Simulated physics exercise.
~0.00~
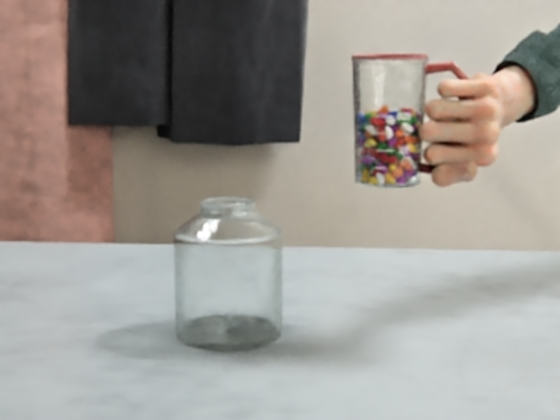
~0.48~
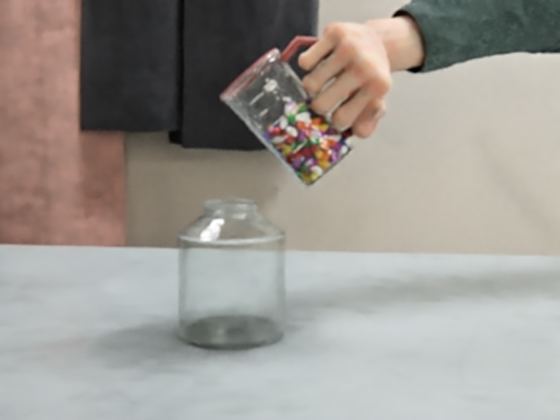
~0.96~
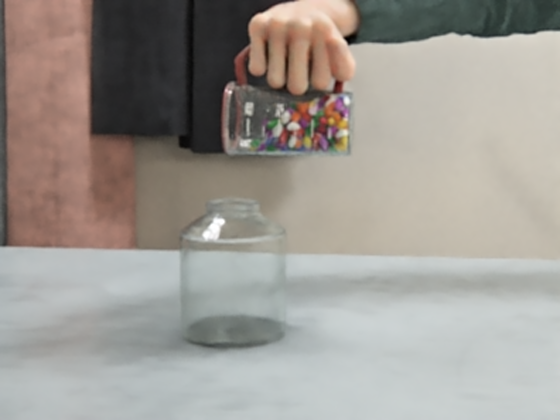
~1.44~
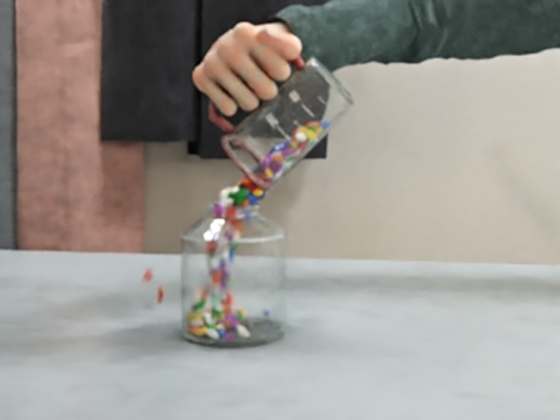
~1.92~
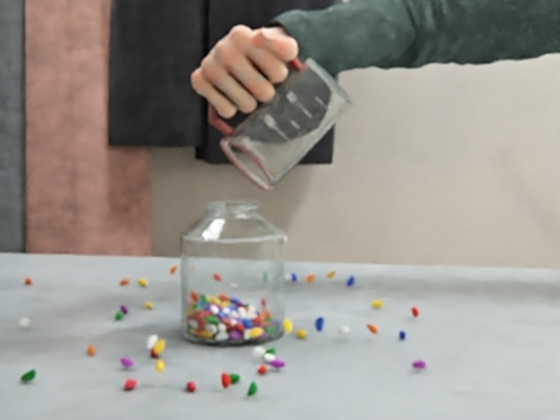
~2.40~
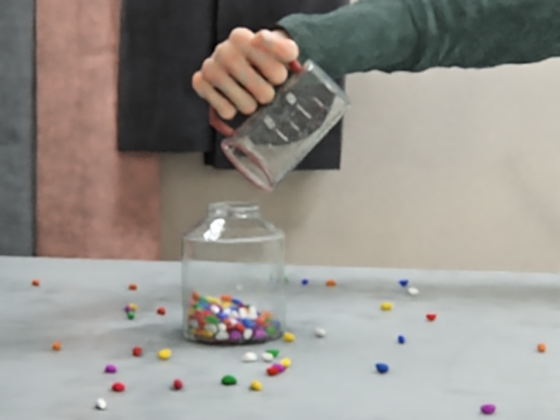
A hand tips colourful jelly beans from a cup into a glass jar, scattering some outside.
